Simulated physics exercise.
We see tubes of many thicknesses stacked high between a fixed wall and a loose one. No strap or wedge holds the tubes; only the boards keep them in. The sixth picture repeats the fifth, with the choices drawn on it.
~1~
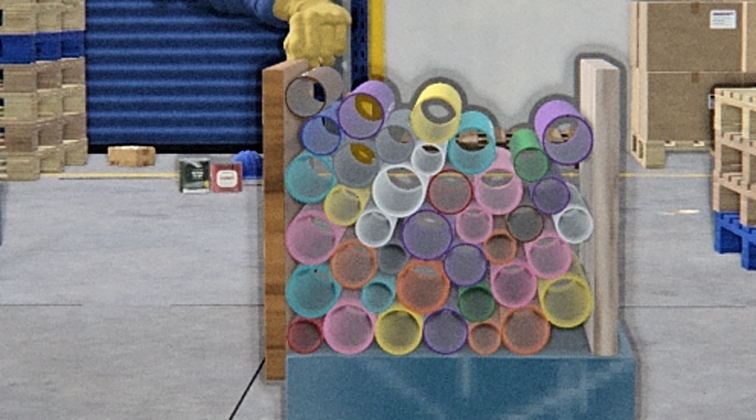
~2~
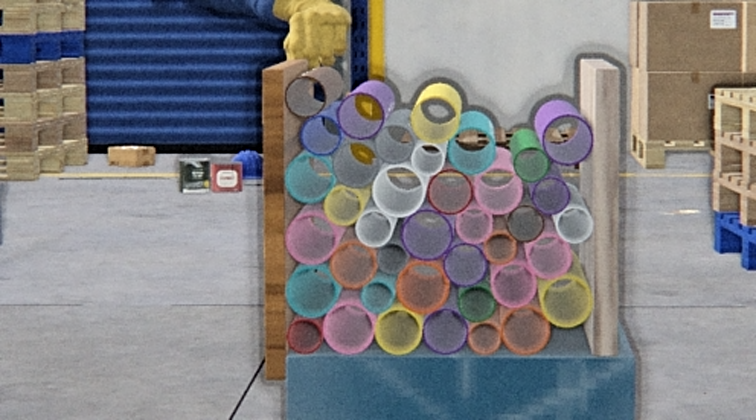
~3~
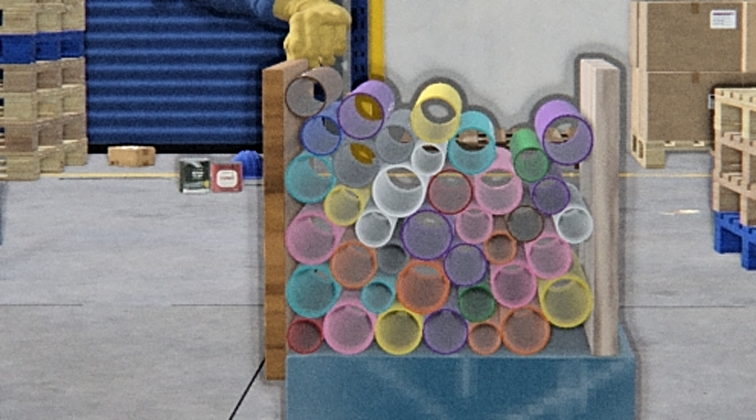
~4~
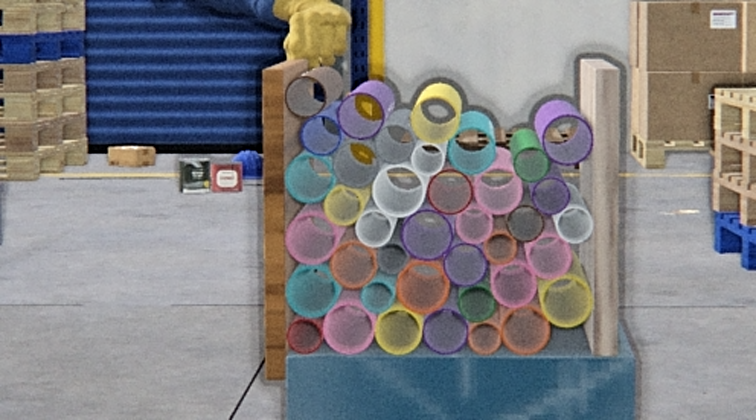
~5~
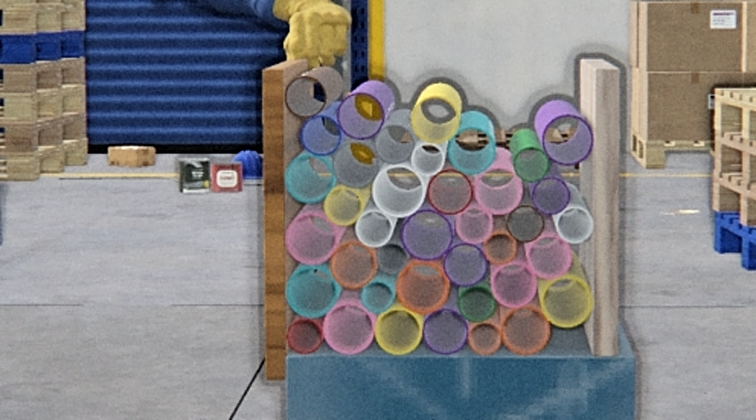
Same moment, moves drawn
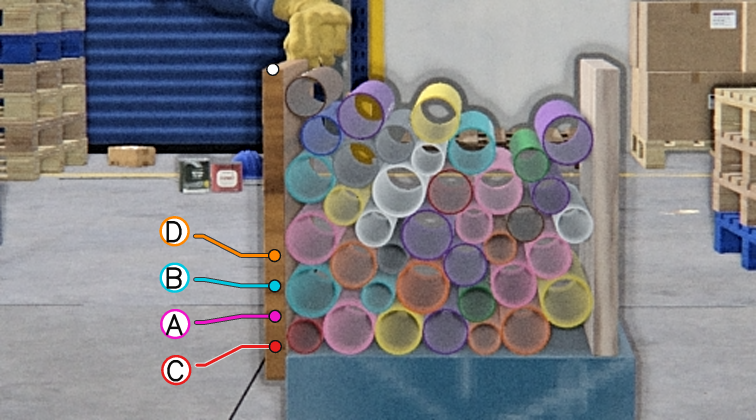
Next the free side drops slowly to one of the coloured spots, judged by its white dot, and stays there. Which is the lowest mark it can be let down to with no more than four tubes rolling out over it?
No lower than D.
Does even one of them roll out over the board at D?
At D: Yes.
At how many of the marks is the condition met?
The number is one.
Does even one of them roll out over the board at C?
Yes.
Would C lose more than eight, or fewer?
At C, more than eight.
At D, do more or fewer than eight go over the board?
It loses fewer than eight.
On the marked copy, A at (275, 316); B at (275, 286); C at (275, 347); D at (274, 255); the white dot at (273, 70).
Taking D. A third of the way, top of the board (285, 152).
Two thirds of the way, top of the board (286, 245).
When it is over, top of the board (286, 254), four out over the board.
As for the rest, A more than four out over the board; B more than four out over the board; C more than four out over the board.
